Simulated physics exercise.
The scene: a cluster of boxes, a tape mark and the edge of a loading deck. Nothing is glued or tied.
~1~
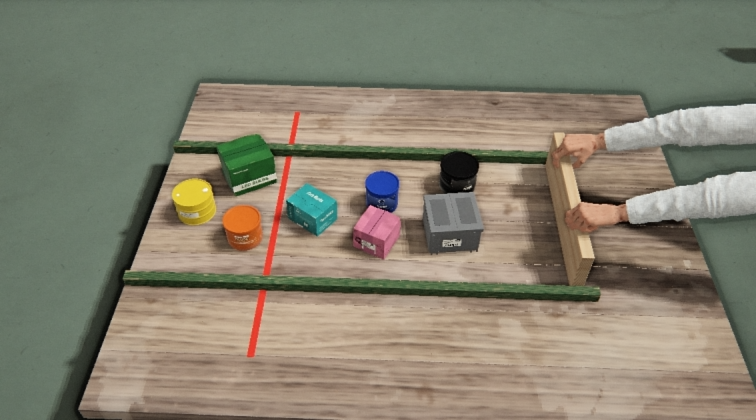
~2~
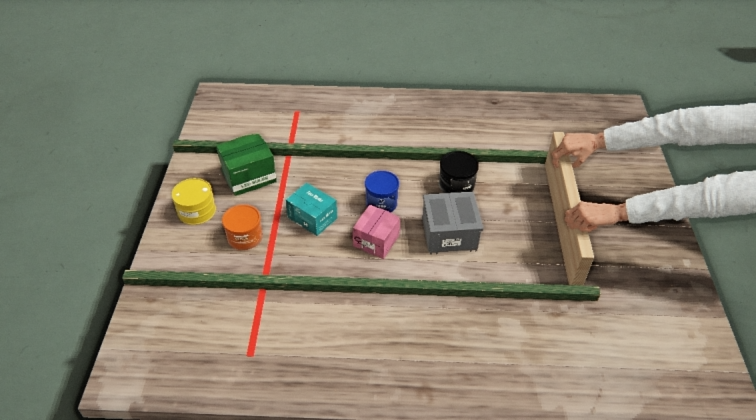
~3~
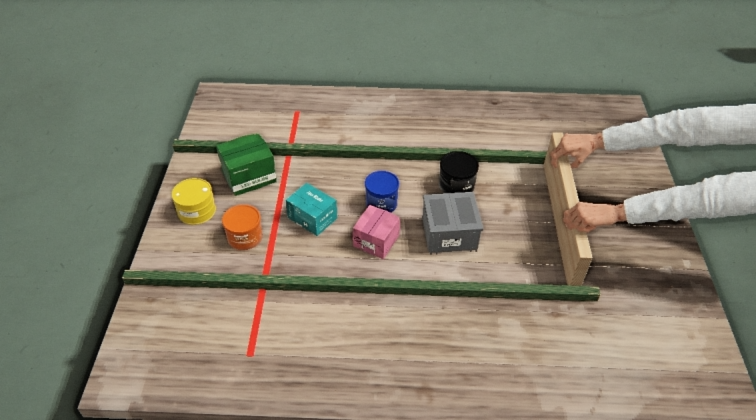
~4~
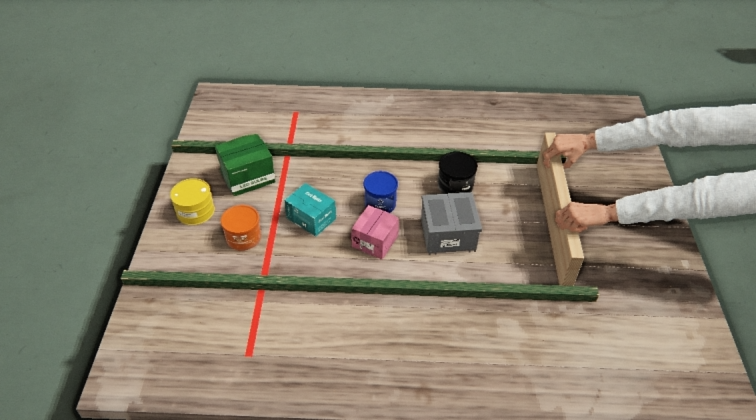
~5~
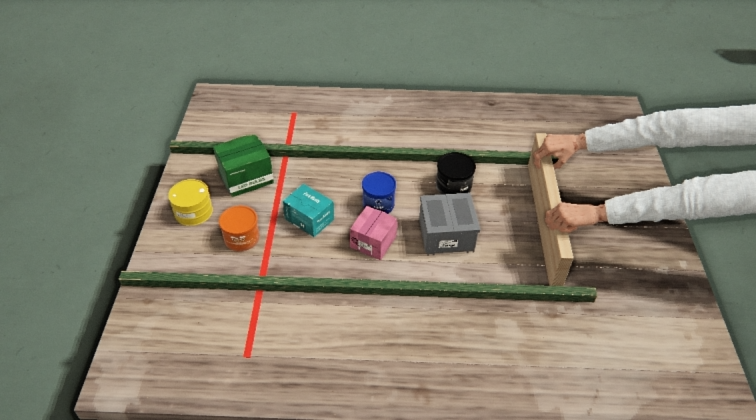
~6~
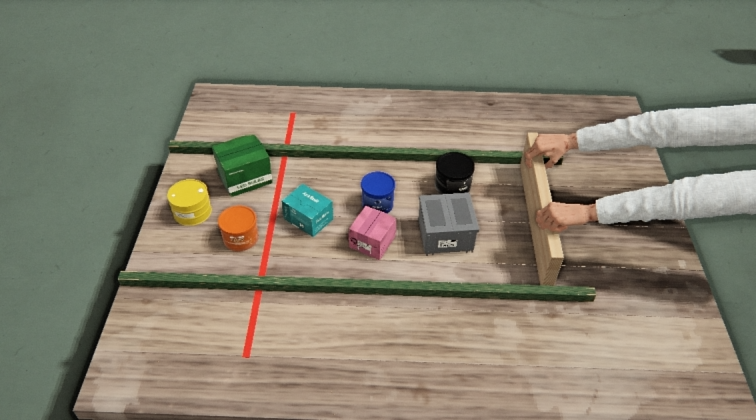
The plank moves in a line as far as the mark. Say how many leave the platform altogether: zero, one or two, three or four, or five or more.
The number that fall off is zero.
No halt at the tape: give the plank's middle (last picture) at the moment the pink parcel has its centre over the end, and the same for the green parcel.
Its middle is around (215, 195) and around (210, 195).
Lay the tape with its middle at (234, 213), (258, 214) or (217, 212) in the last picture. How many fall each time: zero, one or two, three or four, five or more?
The falls would be just one or two; no fall at all; one or two.
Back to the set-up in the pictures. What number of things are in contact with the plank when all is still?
In contact: 3.
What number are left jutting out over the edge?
Overhanging: 0.
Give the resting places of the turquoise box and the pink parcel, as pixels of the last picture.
The turquoise box stops around (207, 204); the pink parcel around (197, 232).
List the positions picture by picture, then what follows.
In the first picture, yellow canister (195, 202); green parcel (247, 164); orange pail (243, 228); plank (567, 207); tape (278, 214).
In the second picture, green parcel (247, 164); black pail (458, 174).
In the third picture, orange pail (243, 228); blue pail (382, 193).
In the fourth picture, yellow canister (193, 202); grey tote (450, 224).
In the fifth picture, green parcel (244, 165); pink parcel (374, 233).
In the sixth picture, yellow canister (190, 202); green parcel (243, 165); orange pail (239, 229); plank (539, 206); tape (273, 214).
Soon after, none off yet; yellow canister at rest near (190, 202); green parcel at rest near (243, 165); orange pail at rest near (239, 229).
Then, none off yet; yellow canister at rest near (190, 202); green parcel at rest near (243, 165); orange pail moved about its own width near (216, 228).
At rest, the number that fall off is zero.
